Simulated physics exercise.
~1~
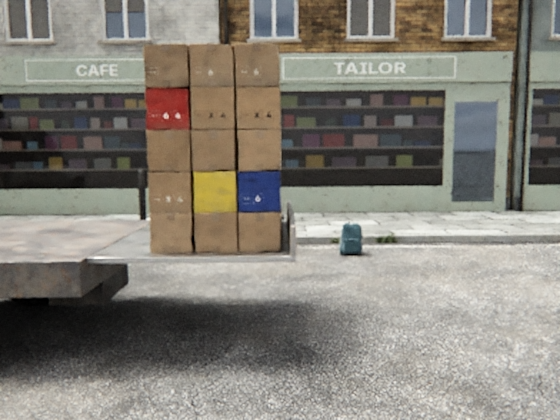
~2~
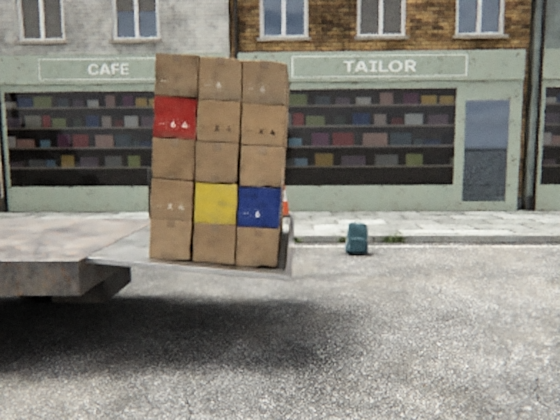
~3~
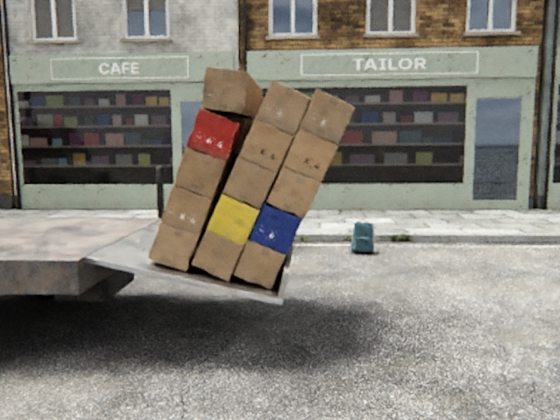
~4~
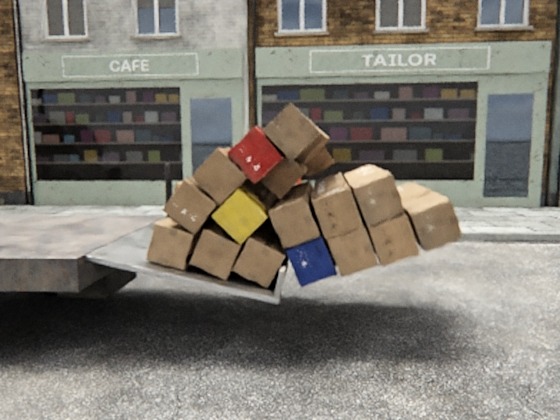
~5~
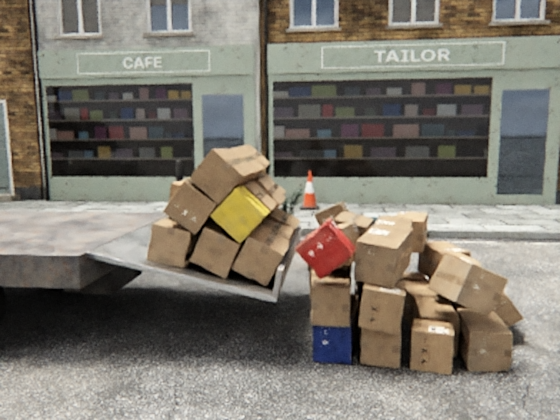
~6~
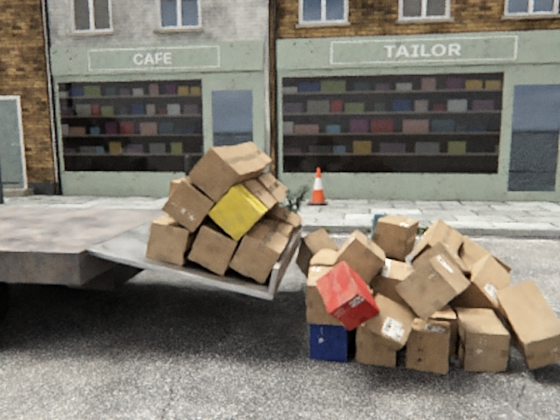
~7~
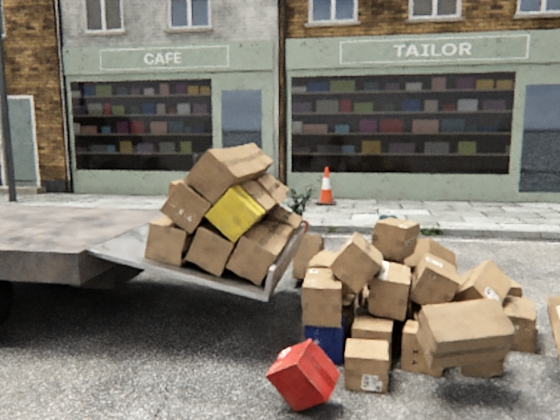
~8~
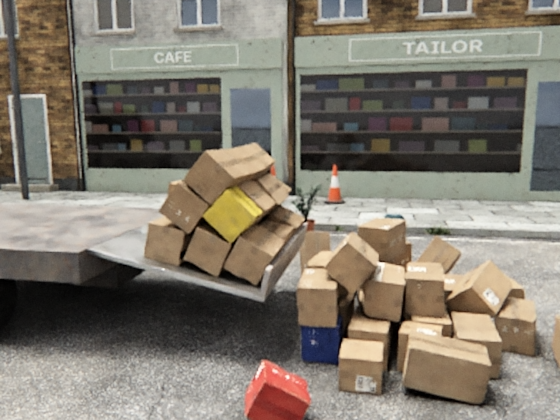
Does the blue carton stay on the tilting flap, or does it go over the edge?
The blue carton goes over the edge. It ends up on the road at the near left of the fallen heap, just beyond the flap.
At first, a tall, neat stack of brown cartons, with one red, one yellow and one blue among them, stands on a flap at the back of a flat-bed, across from a cafe and a tailor. The flap dips down to the right, and the columns lean over with it. The stack then breaks apart, and many cartons spill over the edge, the blue one among them. The red carton follows, landing on the fallen heap before tumbling forward onto the road. Finally, the yellow carton rests tilted in a small pile still on the sloping flap, while the blue one lies in the heap below.
